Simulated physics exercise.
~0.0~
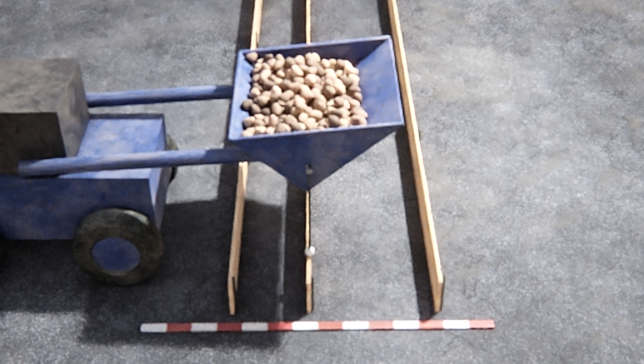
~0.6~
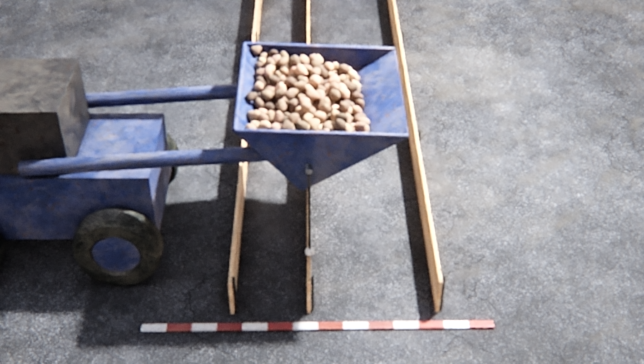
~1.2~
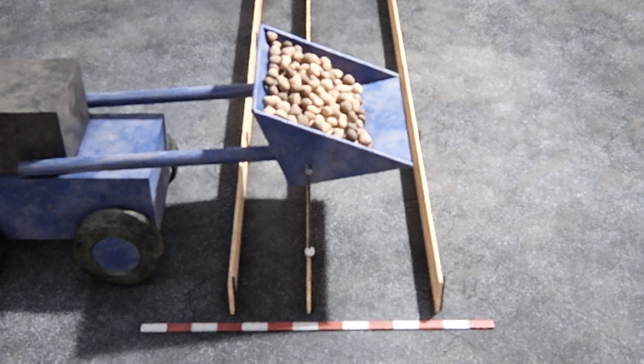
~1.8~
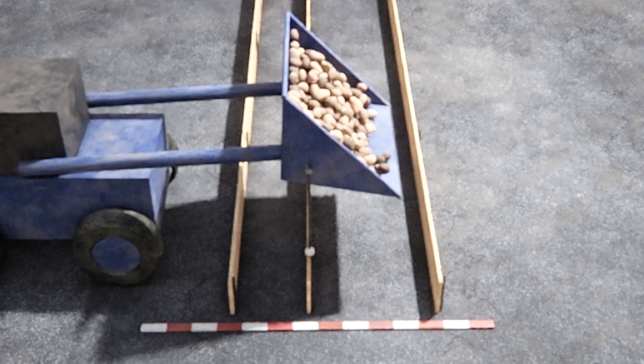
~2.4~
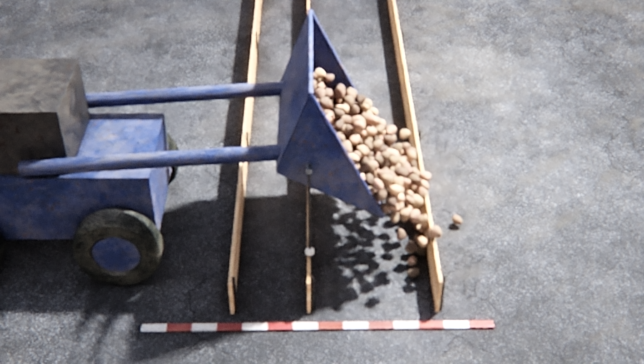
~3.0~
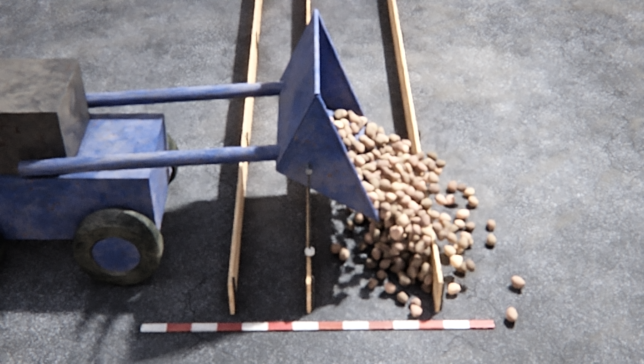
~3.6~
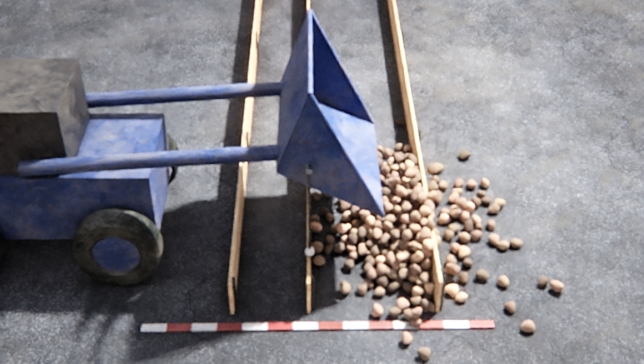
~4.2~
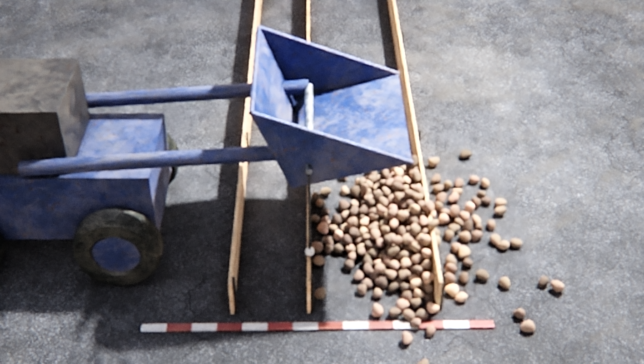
Blue loader bucket tipping its heap of brown cobbles rightward between and over wooden planks, then tilting back empty above the scattered stones.
